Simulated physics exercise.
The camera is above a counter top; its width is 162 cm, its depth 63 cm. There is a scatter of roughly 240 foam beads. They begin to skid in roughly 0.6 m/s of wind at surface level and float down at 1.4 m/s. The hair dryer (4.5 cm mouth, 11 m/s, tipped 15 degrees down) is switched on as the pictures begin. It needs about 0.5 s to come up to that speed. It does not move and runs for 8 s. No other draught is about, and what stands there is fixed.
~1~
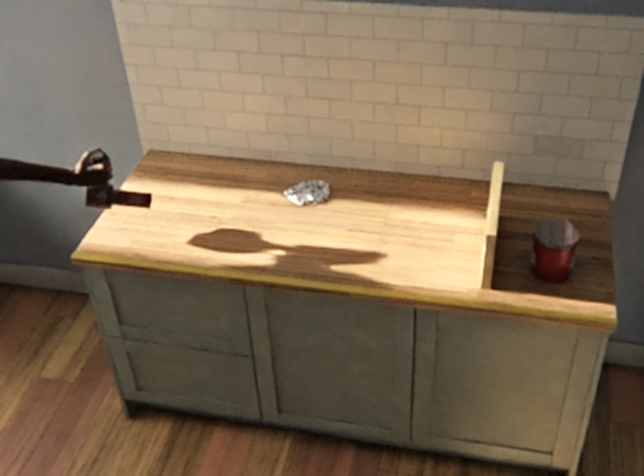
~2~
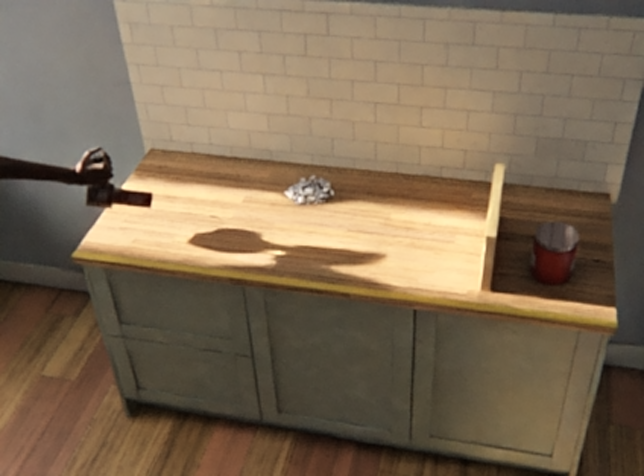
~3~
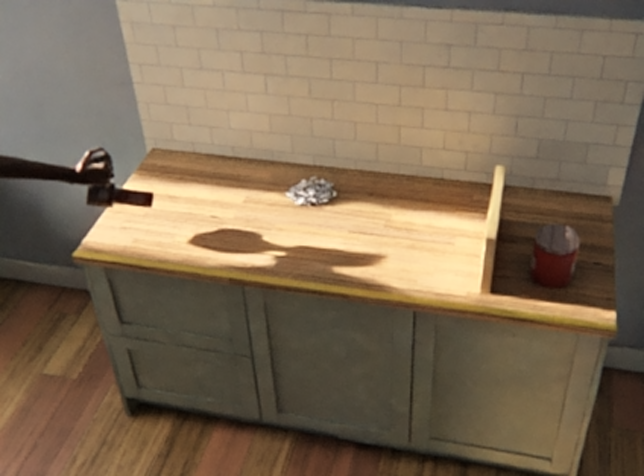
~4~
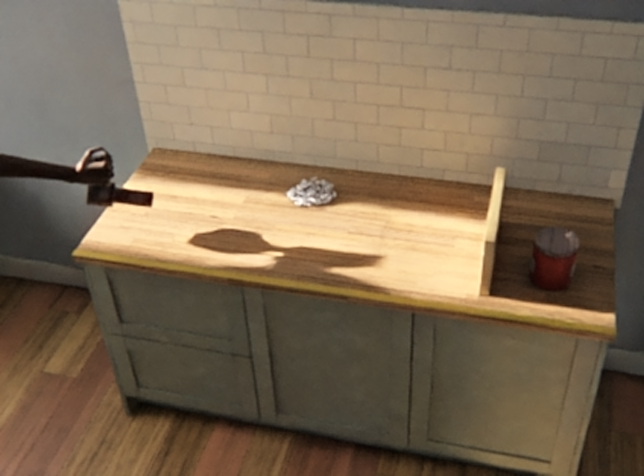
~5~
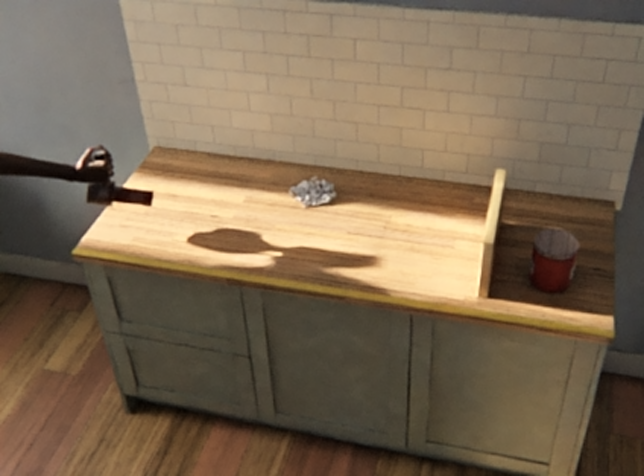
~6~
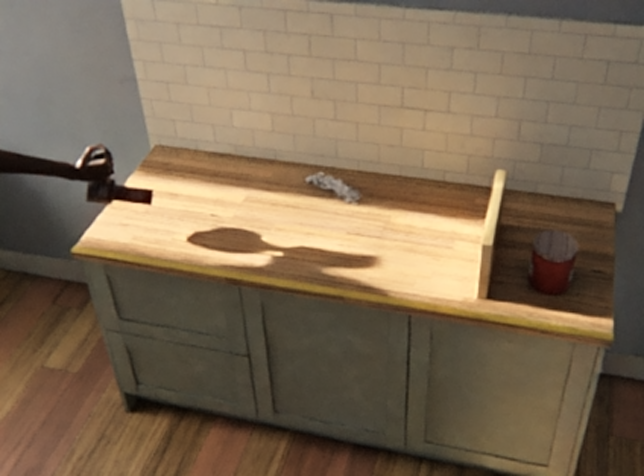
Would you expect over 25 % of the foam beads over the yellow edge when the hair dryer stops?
More than a quarter over the yellow edge: No.
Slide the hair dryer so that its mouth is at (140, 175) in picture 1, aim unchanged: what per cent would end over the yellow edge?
In that case some 20 per cent.
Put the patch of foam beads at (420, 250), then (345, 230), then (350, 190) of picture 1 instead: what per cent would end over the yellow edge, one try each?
In that order: 100 %, 70 %, 0 %.
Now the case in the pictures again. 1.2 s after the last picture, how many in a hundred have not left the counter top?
Near 0 %.
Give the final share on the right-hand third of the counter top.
Near 0 %.
Then, 1.2 s after the last picture, 0 % are over the yellow edge; 100 % have settled or left.
Then, 2.1 s after the last picture, 0 % are over the yellow edge; 100 % have settled or left.
Then, 4.0 s after the last picture, 0 % are over the yellow edge; 100 % have settled or left.
Then, 7.6 s after the last picture, at the end, 0 % are over the yellow edge.
